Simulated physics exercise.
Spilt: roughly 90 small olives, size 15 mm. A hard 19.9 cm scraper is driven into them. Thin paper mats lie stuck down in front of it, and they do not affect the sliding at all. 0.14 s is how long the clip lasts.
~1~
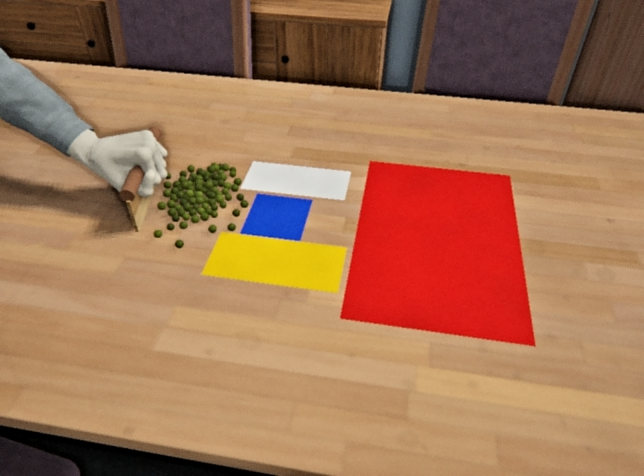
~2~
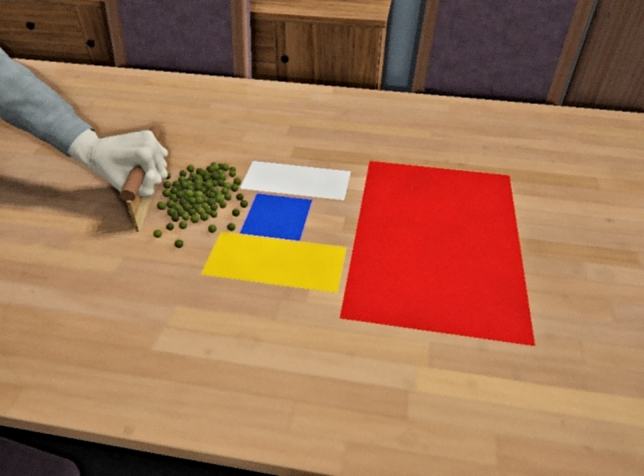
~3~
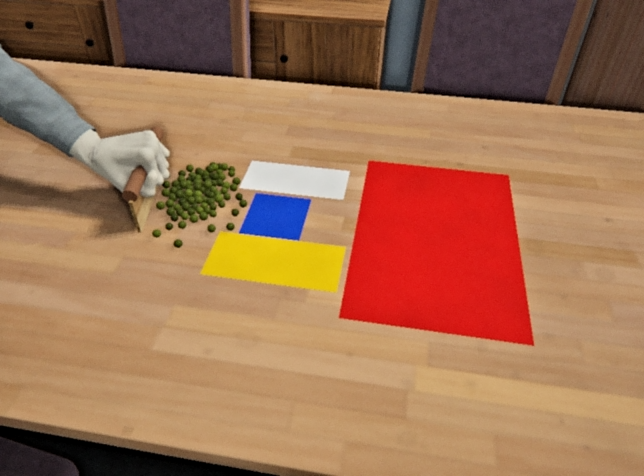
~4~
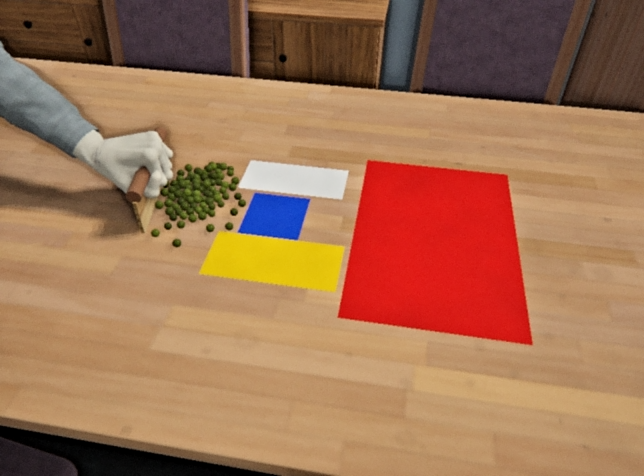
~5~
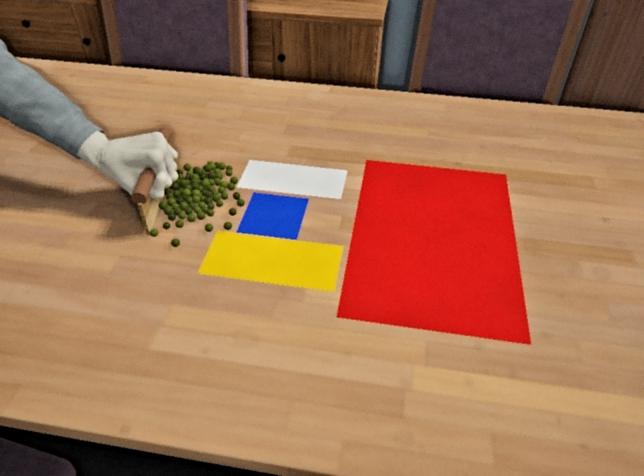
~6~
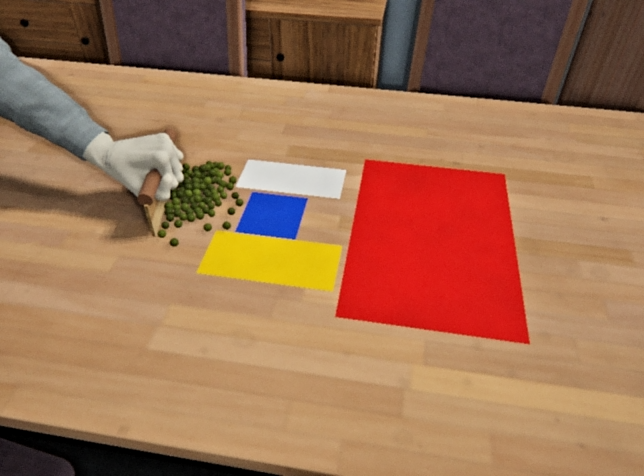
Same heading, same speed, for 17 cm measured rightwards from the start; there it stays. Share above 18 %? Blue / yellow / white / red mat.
Blue mat: Above, yellow mat: Not above, white mat: Above, red mat: Not above.
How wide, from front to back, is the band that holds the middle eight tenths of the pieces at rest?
It works out at some 18 centimetres.
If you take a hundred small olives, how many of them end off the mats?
Roughly 20 %.
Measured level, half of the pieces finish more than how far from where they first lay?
I'd guess near 14 cm, give or take.
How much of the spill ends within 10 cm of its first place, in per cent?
15 per cent or thereabouts.
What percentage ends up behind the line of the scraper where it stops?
Estimated share: Near 5 %.
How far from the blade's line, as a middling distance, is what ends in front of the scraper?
I'd say close to 5 cm ahead of the line.
Then, 0.18 s after the last picture, scraper 13 cm from its start, spill 20 cm wide; yellow mat 5 %, blue mat 15 %, white mat 15 %, off the mats 65 %.
Then, 0.36 s after the last picture, scraper 17 cm from its start, spill 22 cm wide; yellow mat 15 %, blue mat 45 %, white mat 25 %, off the mats 15 %.
Then, 0.51 s after the last picture, scraper 17 cm from its start, spill 23 cm wide; yellow mat 15 %, blue mat 40 %, white mat 25 %, off the mats 20 %.
In the end, yellow mat 15 %, blue mat 40 %, white mat 25 %, red mat 0 %, off the mats 20 %.
